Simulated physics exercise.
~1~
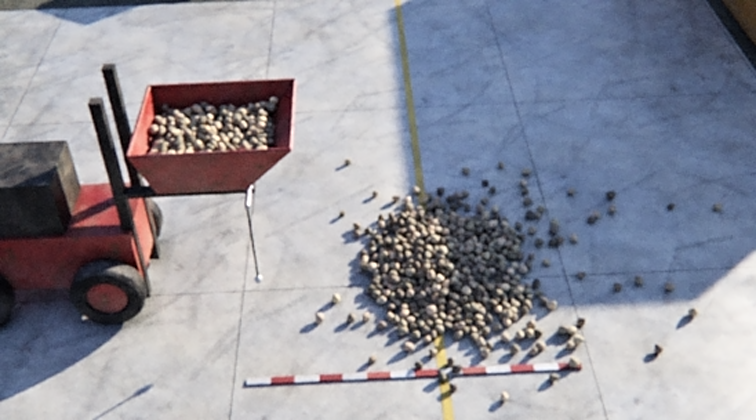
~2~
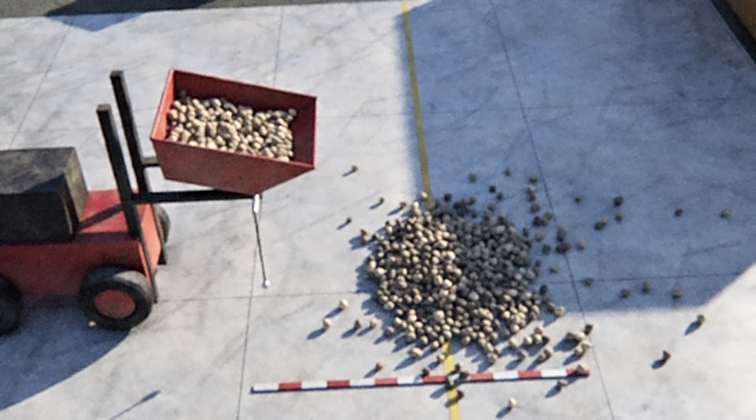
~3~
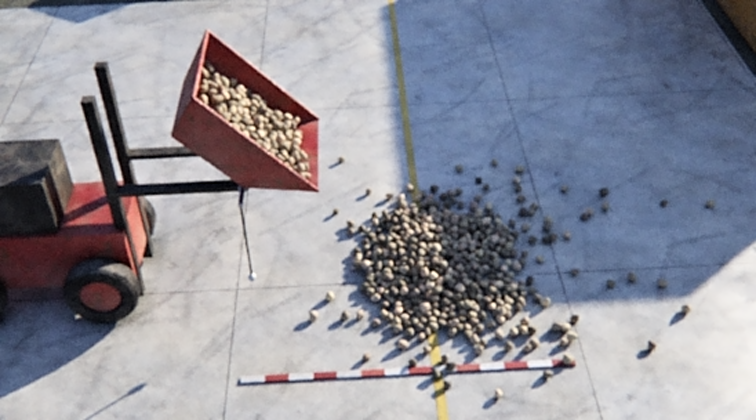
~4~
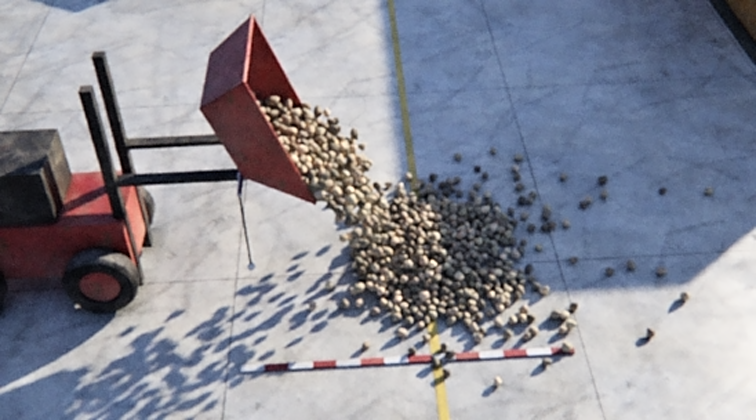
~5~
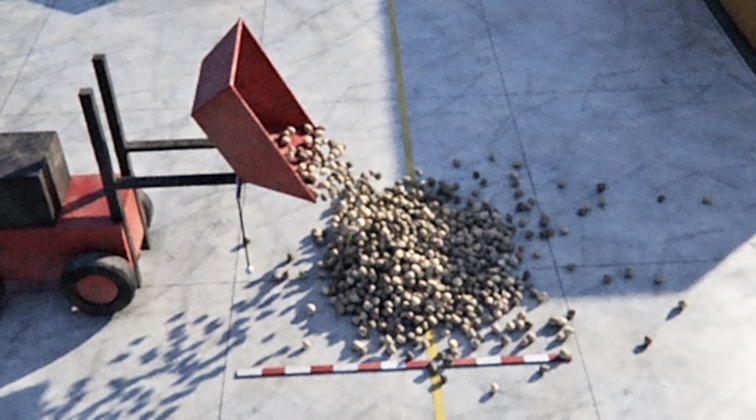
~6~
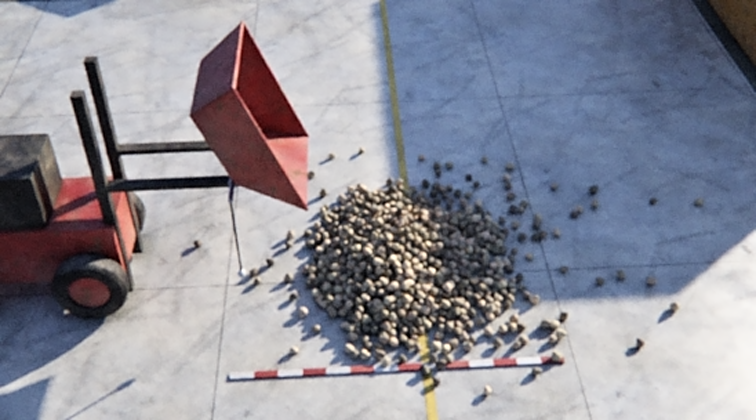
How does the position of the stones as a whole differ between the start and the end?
At the start the stones are split between the raised red skip and the heap on the floor, while at the end they all lie on the floor, so as a whole they sit slightly farther right and lower in the view.
A red skip full of pale round stones, held on the arms of a red and black forklift at the left, hangs over a sunlit pale floor seen from above. To its right, a loose heap of similar stones lies across a yellow line, partly in shadow, behind a red and white striped rod. The skip tips forward to the right, steeper and steeper, until the stones pour over its lip onto the near side of the heap. It rocks back slightly and forward again as the last stones leave. The skip ends empty and steeply tipped beside a larger heap.
